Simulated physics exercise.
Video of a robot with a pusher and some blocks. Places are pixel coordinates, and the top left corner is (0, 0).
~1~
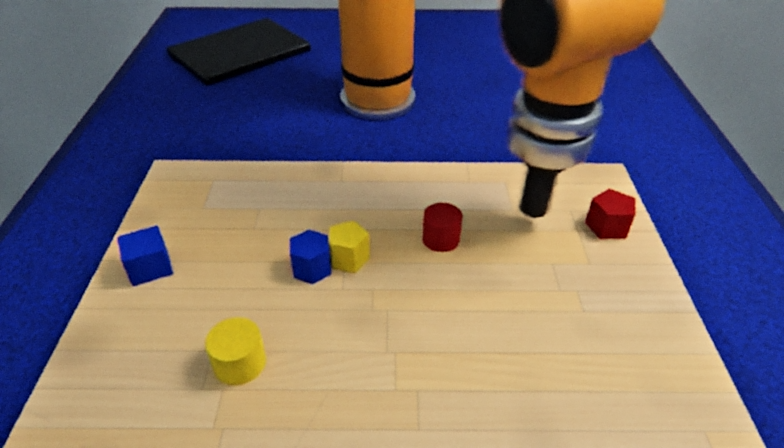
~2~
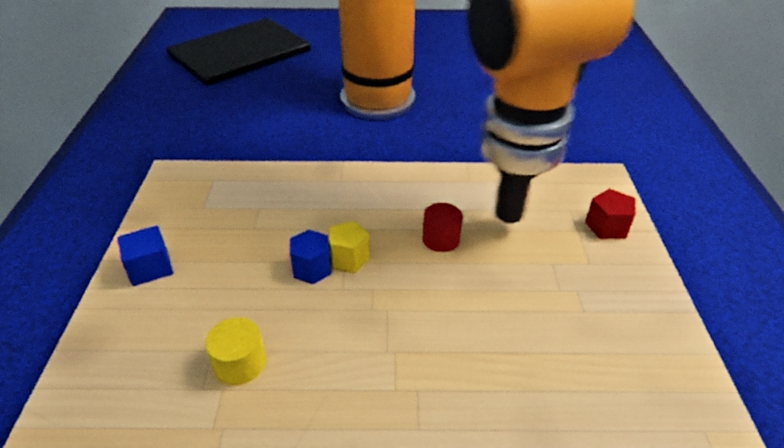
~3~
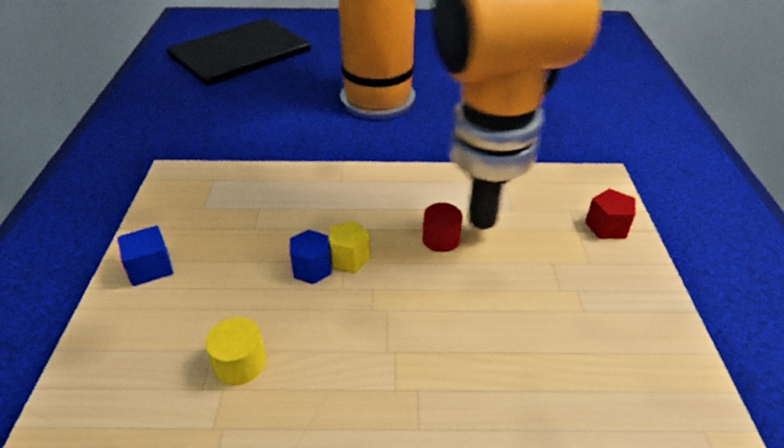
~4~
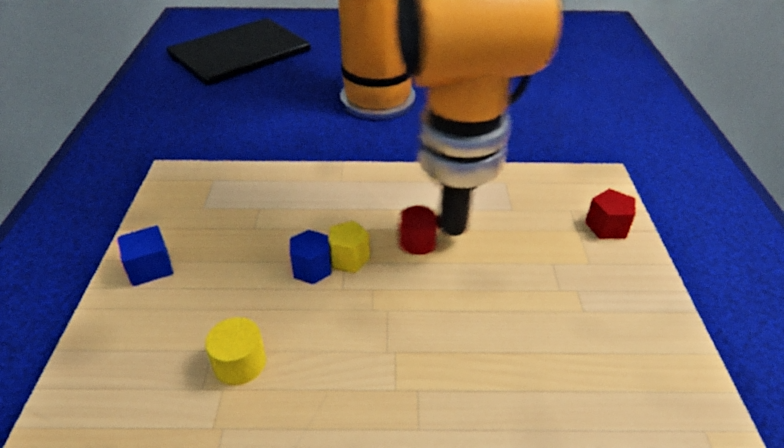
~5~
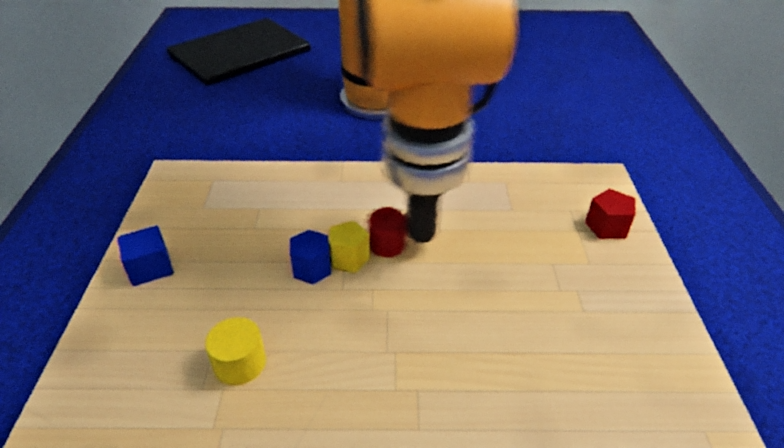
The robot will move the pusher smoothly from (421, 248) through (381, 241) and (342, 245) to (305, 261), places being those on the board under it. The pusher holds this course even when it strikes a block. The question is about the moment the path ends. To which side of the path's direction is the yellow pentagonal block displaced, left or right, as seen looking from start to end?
It heads left.
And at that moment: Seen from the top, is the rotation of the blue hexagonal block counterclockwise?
No
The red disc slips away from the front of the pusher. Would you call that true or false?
The statement is true.
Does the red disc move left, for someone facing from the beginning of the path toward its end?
No - that is not the case.
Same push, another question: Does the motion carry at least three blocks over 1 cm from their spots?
Yes, it checks out.
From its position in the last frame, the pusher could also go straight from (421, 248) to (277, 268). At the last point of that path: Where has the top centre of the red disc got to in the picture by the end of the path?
Its top face will be centred at roughly (351, 209).
On the path given first. One third of the way, pusher (380, 227); blue hexagonal block (302, 247); yellow pentagonal block (339, 234), turned 25° anticlockwise; red disc (347, 208).
Two thirds of the way, pusher (340, 231); blue hexagonal block (291, 255), turned 30° clockwise; yellow pentagonal block (330, 243), turned 40° anticlockwise; red disc (317, 204).
At the end, pusher (303, 247); blue hexagonal block (284, 263), turned 60° clockwise; yellow pentagonal block (323, 255), turned 80° anticlockwise; red disc (311, 205).
